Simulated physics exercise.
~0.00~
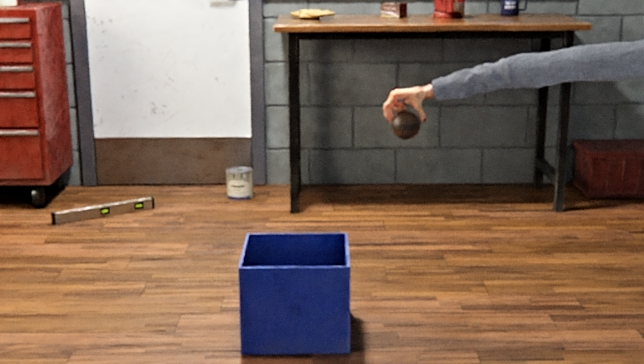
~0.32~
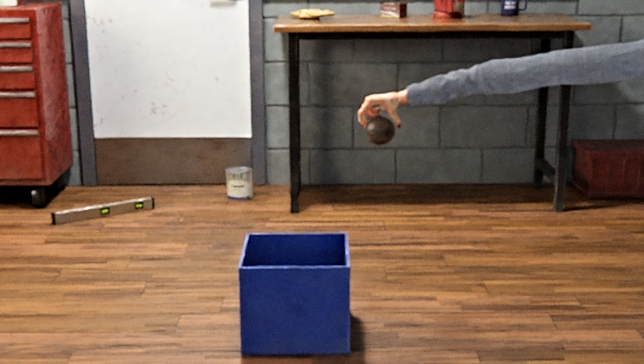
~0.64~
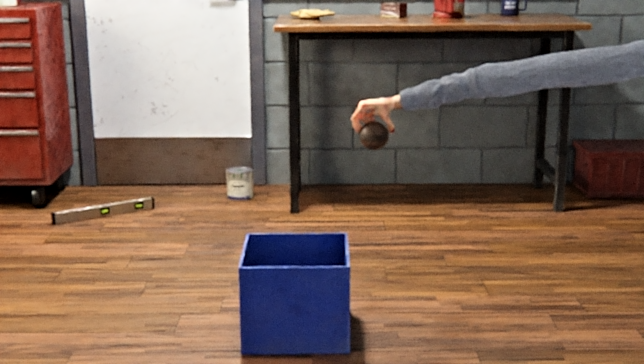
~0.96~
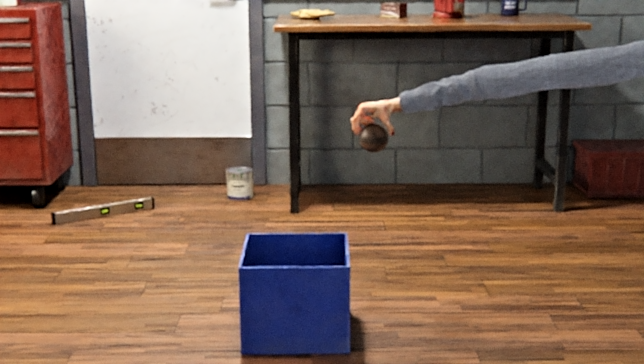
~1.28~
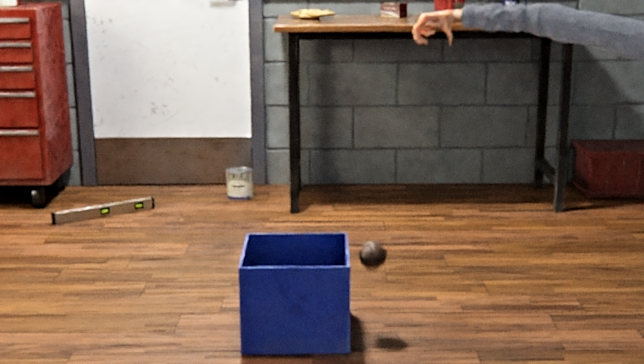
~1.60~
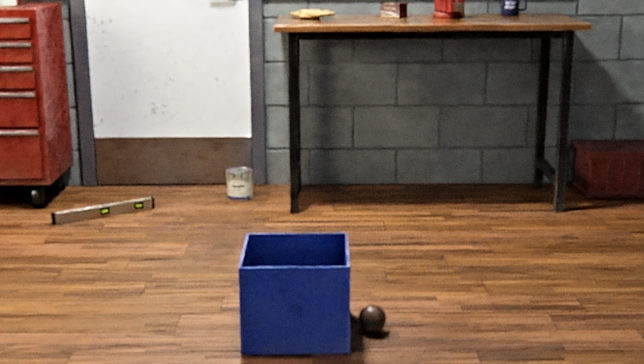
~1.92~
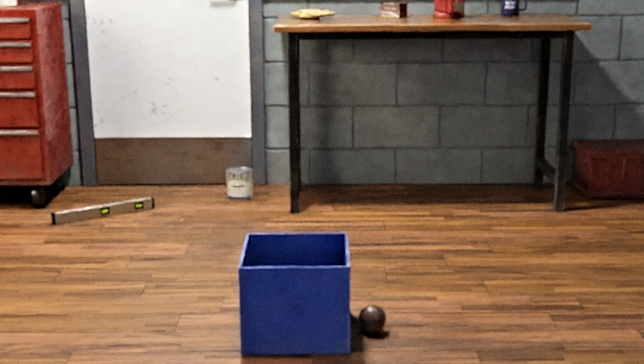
In the video, a hand holding a brown ball moves left above the floor near an open blue container, pauses, then lets go and draws back. The ball drops past the container's right side and ends up resting on the wooden floor beside it.
